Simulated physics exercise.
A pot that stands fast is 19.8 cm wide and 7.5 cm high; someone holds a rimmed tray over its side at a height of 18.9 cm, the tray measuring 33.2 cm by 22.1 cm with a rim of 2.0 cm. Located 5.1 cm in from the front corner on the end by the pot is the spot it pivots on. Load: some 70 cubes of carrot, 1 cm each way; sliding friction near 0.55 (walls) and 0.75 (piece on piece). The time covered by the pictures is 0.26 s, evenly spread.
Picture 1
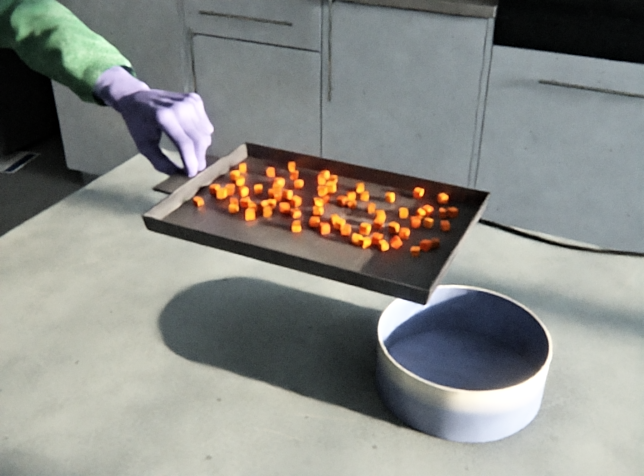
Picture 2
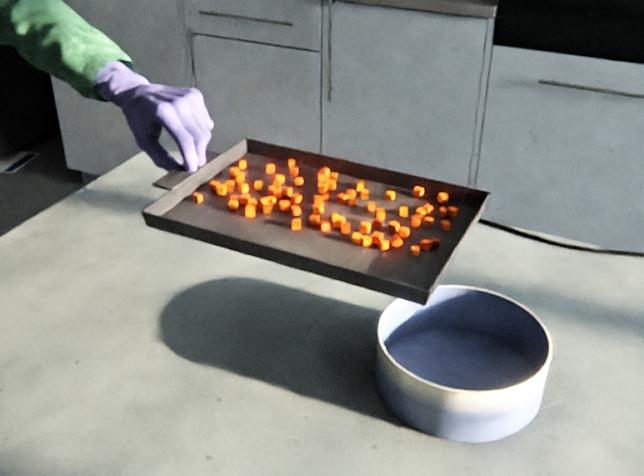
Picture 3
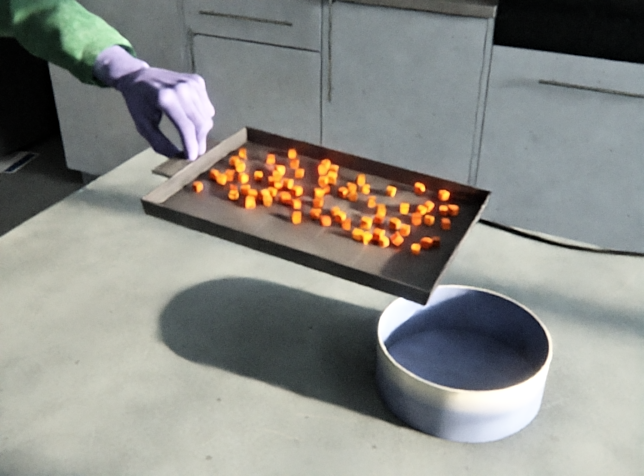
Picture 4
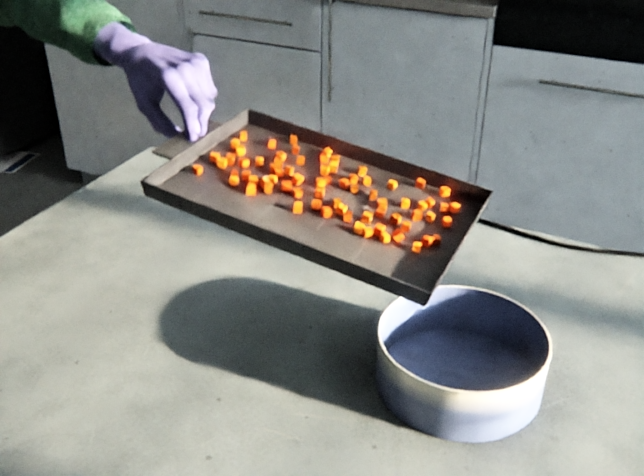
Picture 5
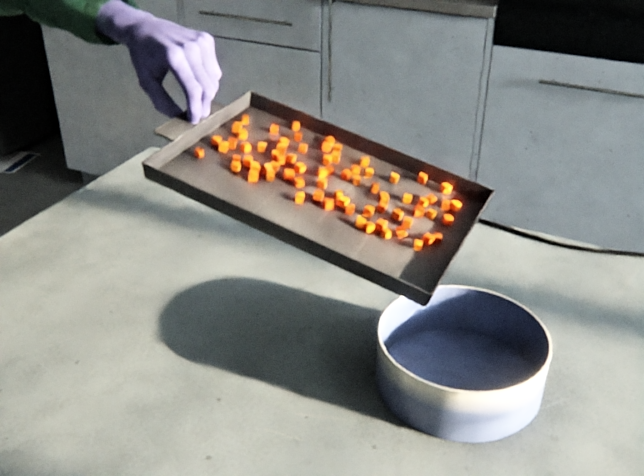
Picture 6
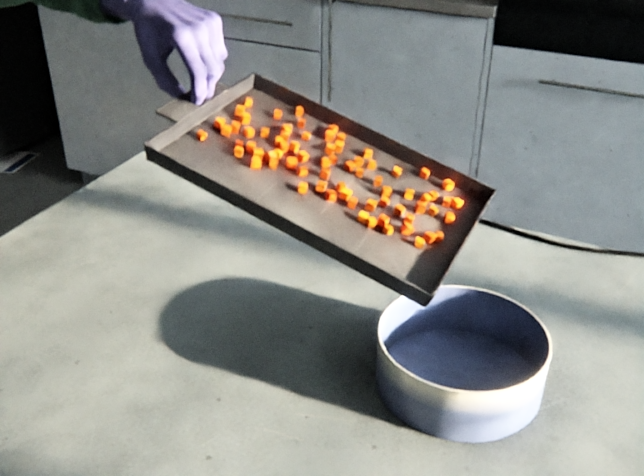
In a kitchen with grey cabinets, a pale grey countertop is seen from slightly above by a camera that stays still. A purple-gloved hand in a green sleeve, at upper left, holds a dark rimmed tray scattered with small orange carrot cubes, its right front corner above a pale blue-grey round pot. The hand raises the tray's left end steadily, slanting it down toward the right, while the cubes keep their places on it.
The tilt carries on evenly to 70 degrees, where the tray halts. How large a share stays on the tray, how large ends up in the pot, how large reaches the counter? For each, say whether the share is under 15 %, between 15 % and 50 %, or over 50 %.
Left on the tray: Between 15 % and 50 %; pot: Between 15 % and 50 %; counter: Between 15 % and 50 %.
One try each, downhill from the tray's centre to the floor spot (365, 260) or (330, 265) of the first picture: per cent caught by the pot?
0 and 0 %.
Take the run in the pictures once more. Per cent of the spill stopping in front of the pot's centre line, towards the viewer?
80 %.
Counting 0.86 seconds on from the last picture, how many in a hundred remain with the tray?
Close to 35 in a hundred parts of the load.
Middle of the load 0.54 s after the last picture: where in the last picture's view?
Around (459, 228).
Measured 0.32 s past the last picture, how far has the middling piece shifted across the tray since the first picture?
I'd say close to 2 centimetres.
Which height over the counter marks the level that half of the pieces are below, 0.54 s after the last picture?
Roughly 22 centimetres, give or take.
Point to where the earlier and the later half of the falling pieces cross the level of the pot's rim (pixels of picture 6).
At about (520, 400), then at (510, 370).
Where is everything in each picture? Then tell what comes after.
Tray tilt 0 degrees, front corners at (146, 214) and (427, 288); middle of the pieces at (318, 202); pot at (463, 334), in the first picture.
Tray tilt 1 degrees, front corners at (145, 210) and (427, 289); middle of the pieces at (318, 200), in the second picture.
Tray tilt 4 degrees, front corners at (145, 198) and (428, 289), lowest corner right front; middle of the pieces at (319, 193), in the third picture.
Tray tilt 8 degrees, front corners at (145, 180) and (429, 290), lowest corner right front; middle of the pieces at (320, 183), in the fourth picture.
Tray tilt 12 degrees, front corners at (146, 162) and (431, 291), lowest corner right front; middle of the pieces at (322, 173), in the fifth picture.
Tray tilt 17 degrees, front corners at (149, 144) and (432, 293), lowest corner right front; middle of the pieces at (325, 162); pot at (463, 334), in the sixth picture.
Then, 0.32 s after the last picture, tilt 43 degrees; the tray holds 100 %, the pot 0 %.
Then, 0.54 s after the last picture, tilt 61 degrees; the tray holds 95 %, the pot 0 %.
Then, 0.86 s after the last picture, tilt 70 degrees; the tray holds 35 %, the pot 20 %.
In the end, tray 35 %, pot 20 %, counter 40 %.
